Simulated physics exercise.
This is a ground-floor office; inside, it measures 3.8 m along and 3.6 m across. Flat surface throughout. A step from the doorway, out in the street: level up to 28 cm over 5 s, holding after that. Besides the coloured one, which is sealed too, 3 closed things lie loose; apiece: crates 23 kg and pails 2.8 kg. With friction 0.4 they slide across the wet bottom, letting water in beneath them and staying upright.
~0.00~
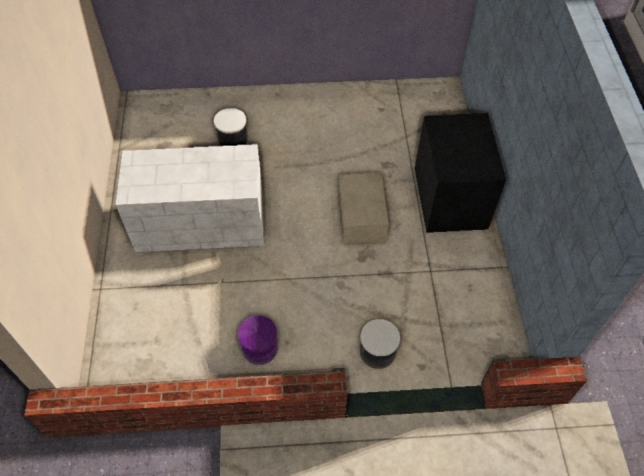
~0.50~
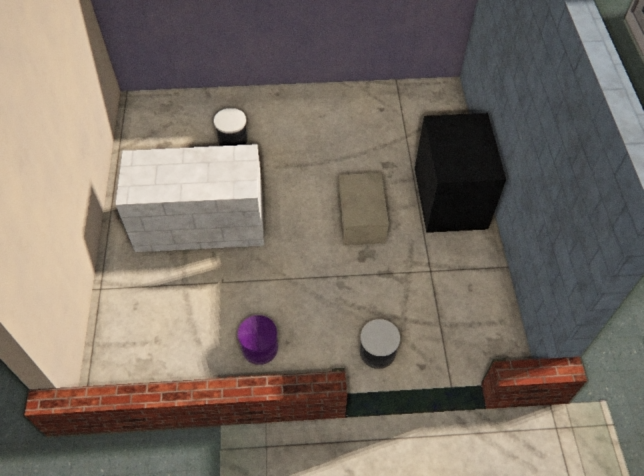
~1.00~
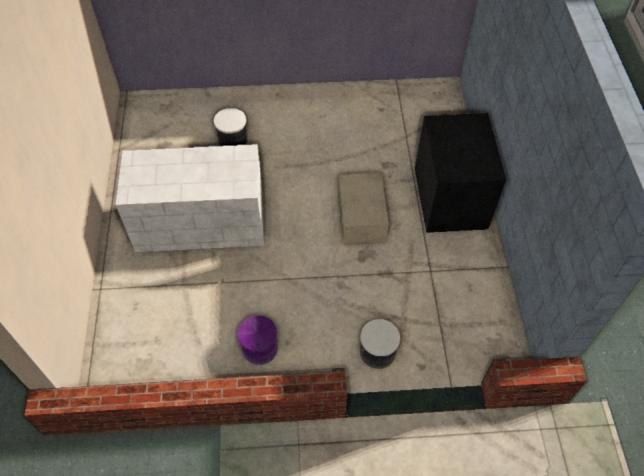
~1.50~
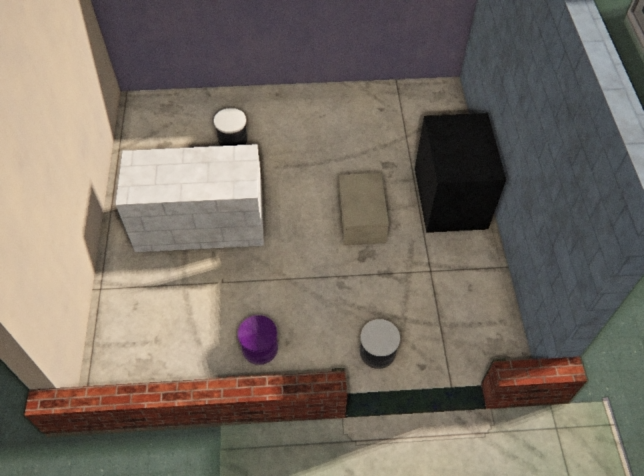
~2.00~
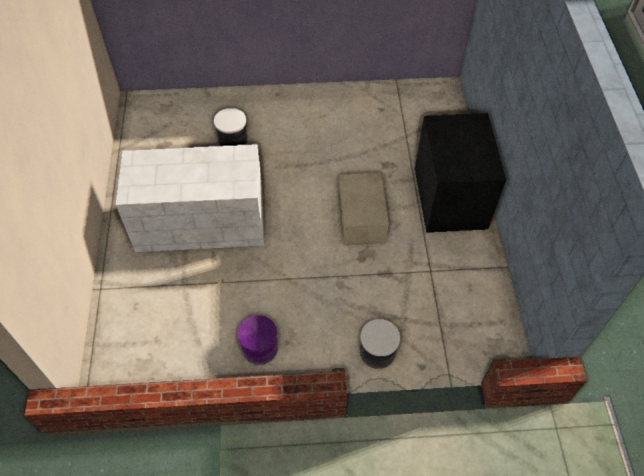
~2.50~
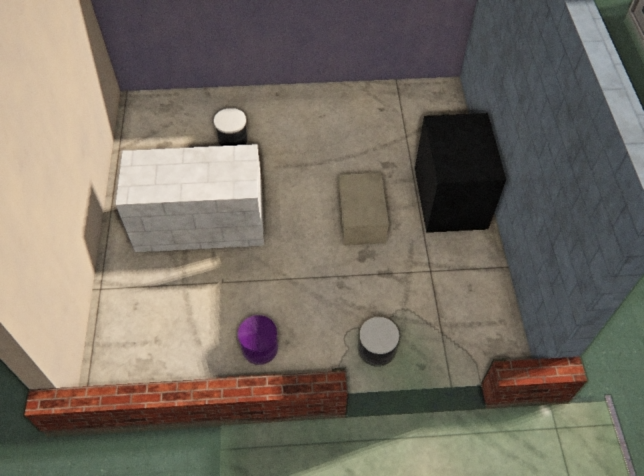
Greenish water spread over the ground outside the low brick wall, crept across the pale paving and just slipped in through the doorway, while the purple pail and everything else in the room stayed put.
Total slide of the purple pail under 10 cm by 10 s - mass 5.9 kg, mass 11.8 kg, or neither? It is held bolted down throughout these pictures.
The answer is the lower mass.
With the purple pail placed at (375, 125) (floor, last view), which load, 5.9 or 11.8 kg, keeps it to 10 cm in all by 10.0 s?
Short answer: No load.
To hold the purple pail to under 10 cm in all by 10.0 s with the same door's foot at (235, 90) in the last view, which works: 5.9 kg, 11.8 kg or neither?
The answer is that neither mass suffices.
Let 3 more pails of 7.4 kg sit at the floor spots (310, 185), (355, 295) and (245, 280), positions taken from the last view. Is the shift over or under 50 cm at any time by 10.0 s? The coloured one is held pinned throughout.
Taking them in turn, the first is beyond the line, the second beyond the line and the third inside the line.
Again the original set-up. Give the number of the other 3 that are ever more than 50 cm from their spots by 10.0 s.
Count: 3.
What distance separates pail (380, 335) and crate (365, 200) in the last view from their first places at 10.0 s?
300 cm and 150 cm respectively.
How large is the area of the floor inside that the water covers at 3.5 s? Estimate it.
My estimate is roughly 3.0 m2.
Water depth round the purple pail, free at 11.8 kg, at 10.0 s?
Around 4 cm.
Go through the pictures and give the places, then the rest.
The purple pail at (257, 333), on the bottom; 0.0 m2 under water; 0 of 4 have shifted, in the first frame.
The purple pail at (257, 333), on the bottom; water covers 0.0 m2; 0 of 4 have shifted, in the second frame.
The purple pail at (257, 333), on the bottom; 0.0 m2 under water; 0 of 4 have shifted, in the third frame.
The purple pail at (257, 333), on the bottom; water covers 0.0 m2; 0 of 4 have shifted, in the fourth frame.
The purple pail at (257, 333) rests on the ground; water covers 0.0 m2; 0 of 4 have shifted, in the fifth frame.
The purple pail at (257, 333), on the bottom; water covers 0.5 m2; 0 of 4 have shifted, in the sixth frame.
After 3.5 s the purple pail would be 0 cm from its start with 5.9 kg and 0 cm from its start with 11.8 kg; 0 cm of water round it then.
After 4.5 s the purple pail would be 0 cm from its start with 5.9 kg and 0 cm from its start with 11.8 kg; 1 cm of water round it then.
After 7.0 s the purple pail would be 0 cm from its start with 5.9 kg and 0 cm from its start with 11.8 kg; 1 cm of water round it then.
After 10.0 s the purple pail would be 0 cm from its start with 5.9 kg and 0 cm from its start with 11.8 kg; 4 cm of water round it then.
